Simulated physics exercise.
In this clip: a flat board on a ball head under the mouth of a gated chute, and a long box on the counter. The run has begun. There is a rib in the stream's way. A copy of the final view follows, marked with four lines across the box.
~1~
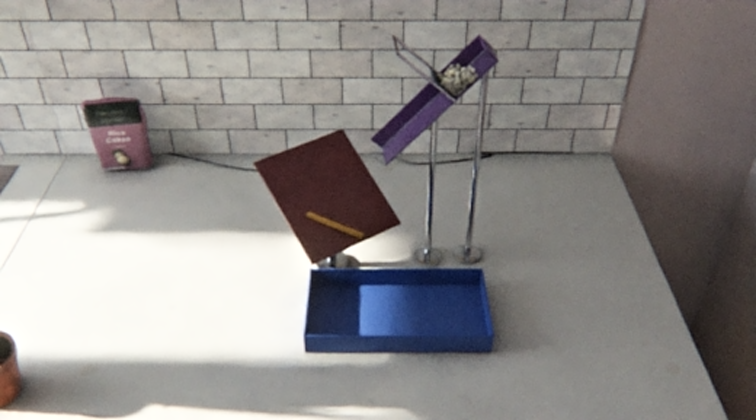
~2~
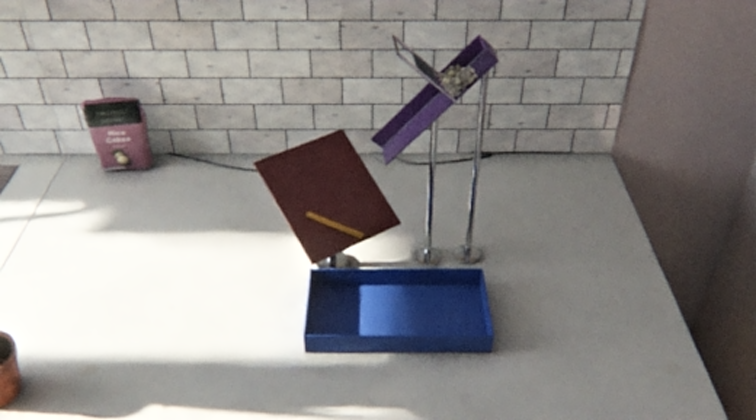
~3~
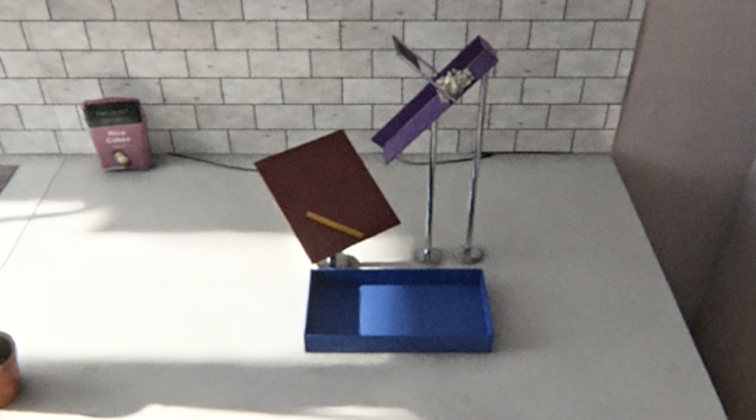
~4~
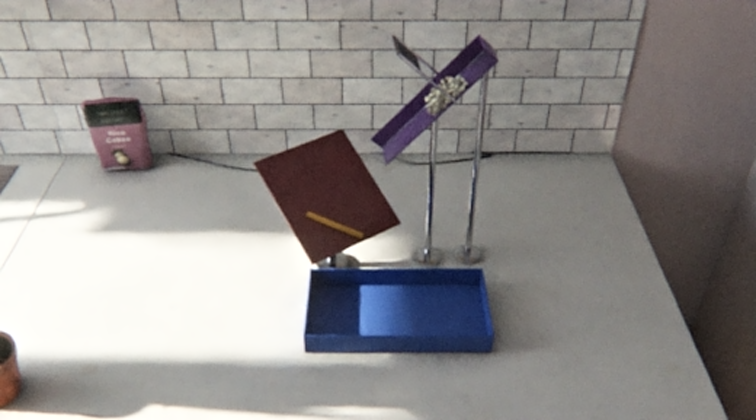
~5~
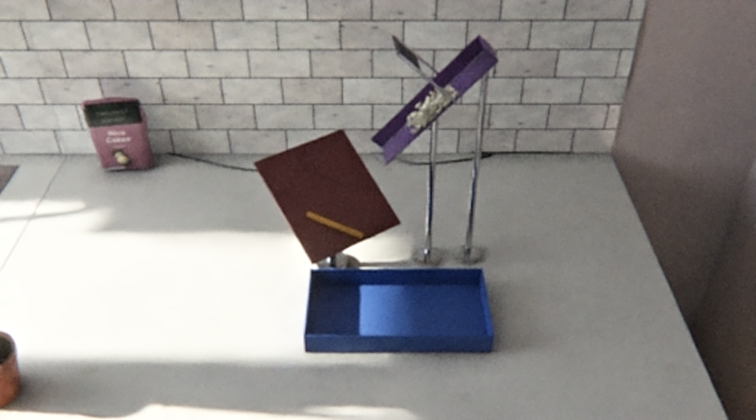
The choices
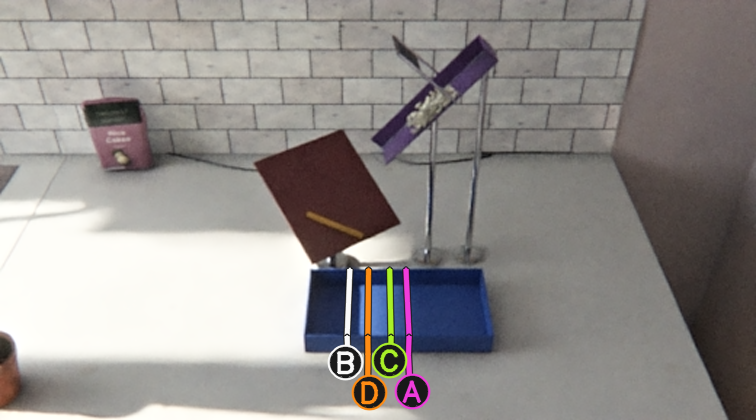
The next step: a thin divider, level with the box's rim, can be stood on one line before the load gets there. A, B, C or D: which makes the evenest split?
I would pick line C.
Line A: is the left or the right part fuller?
More lands on the left.
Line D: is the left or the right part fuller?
Right.
On the marked copy, line A crosses the front rim at (409, 335); line B crosses the front rim at (347, 336); line C crosses the front rim at (391, 335); line D crosses the front rim at (367, 336).
With A, of what is caught, almost all on the left of the divider, about a tenth on the right.
With B, of what is caught, not one piece on the left of the divider, every piece on the right.
With C, of what is caught, roughly half on the left of the divider, roughly half on the right.
With D, of what is caught, not one piece on the left of the divider, every piece on the right.
